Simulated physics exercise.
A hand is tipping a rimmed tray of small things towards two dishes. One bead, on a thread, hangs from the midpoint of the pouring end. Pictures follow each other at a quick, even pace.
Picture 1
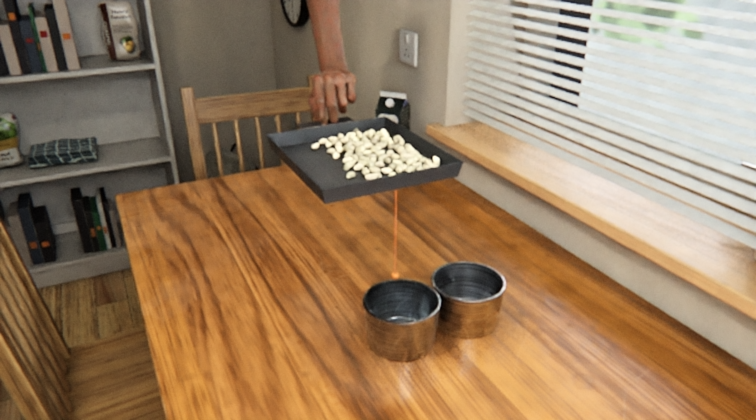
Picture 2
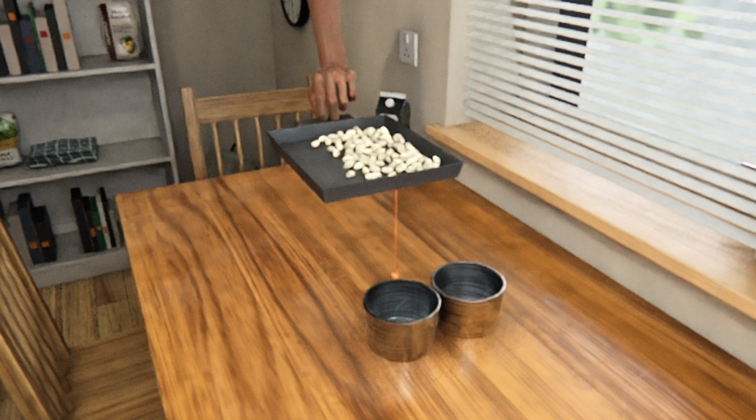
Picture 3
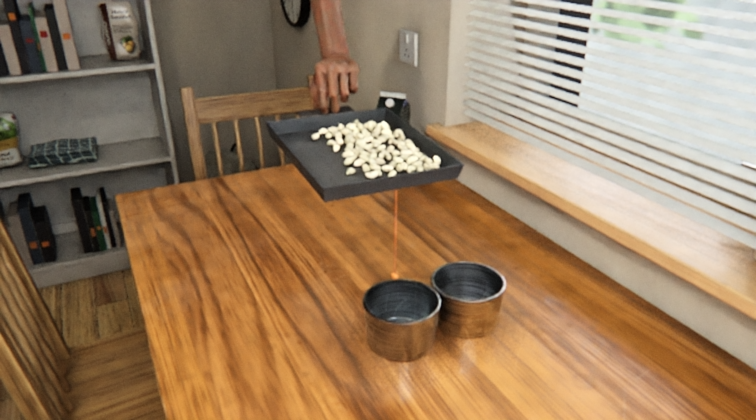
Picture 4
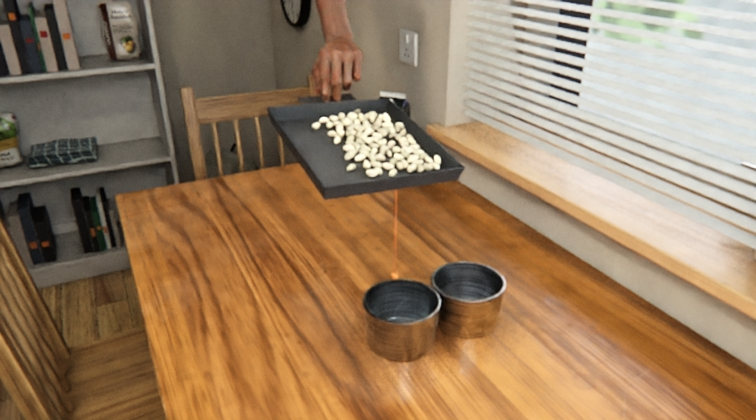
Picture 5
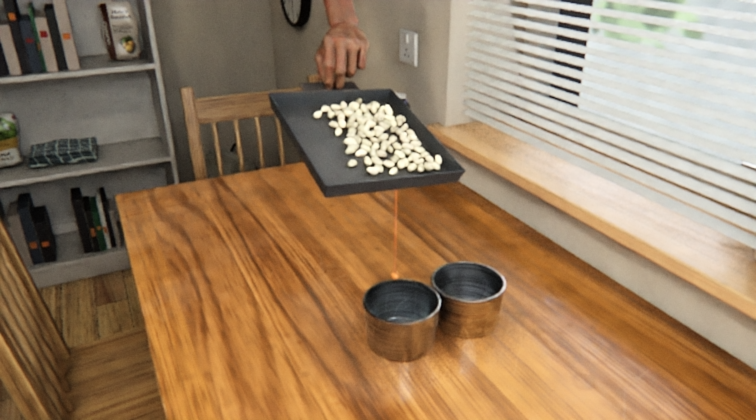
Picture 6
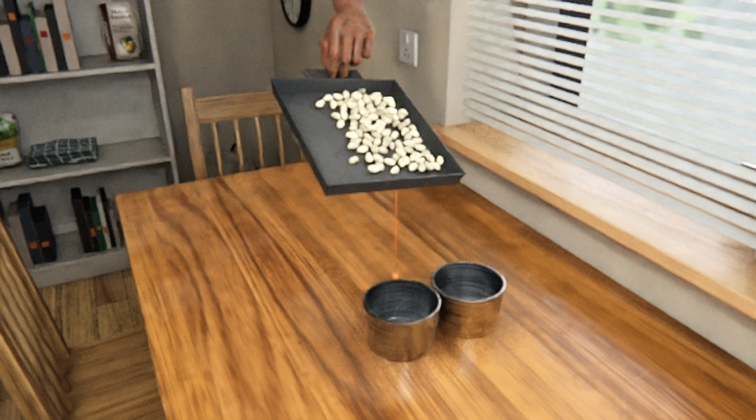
Above a wooden table, a hand steadily tilts a dark tray of white beans forward.
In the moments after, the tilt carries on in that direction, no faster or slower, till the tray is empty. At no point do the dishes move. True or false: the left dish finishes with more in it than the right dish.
False; the right dish has more.
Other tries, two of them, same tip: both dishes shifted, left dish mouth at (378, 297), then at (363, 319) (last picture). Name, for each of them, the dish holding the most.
In the first try it's the right-side dish, and in the second it's the right-side dish.
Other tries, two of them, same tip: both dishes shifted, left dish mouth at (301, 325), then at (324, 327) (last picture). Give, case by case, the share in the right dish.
0 per cent the first time, 10 per cent the second time.
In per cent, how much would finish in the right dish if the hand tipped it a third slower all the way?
Estimate: Some 70%.
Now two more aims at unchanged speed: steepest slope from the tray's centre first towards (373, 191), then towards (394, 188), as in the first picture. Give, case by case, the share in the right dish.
The first try would leave around 0 per cent there, the second around 20 per cent.
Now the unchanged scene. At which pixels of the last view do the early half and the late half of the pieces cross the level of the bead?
It goes through near (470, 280) first, then near (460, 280).
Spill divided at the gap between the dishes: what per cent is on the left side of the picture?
Reading: Around 10 %.
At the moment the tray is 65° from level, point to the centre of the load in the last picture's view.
Roughly at (421, 141).
Just after the last frame, tray tipped steeply; every one on the tray.
A moment on, tray tipped past a quarter turn; almost all on the tray; just a few in the left dish; just a few in the right dish; just a few in the air.
Further on, tray tipped past a quarter turn; roughly a quarter in the left dish; roughly two thirds in the right dish; roughly a quarter outside both.
When it is over, tray tipped past a quarter turn; roughly a quarter in the left dish; roughly two thirds in the right dish; roughly a quarter outside both.
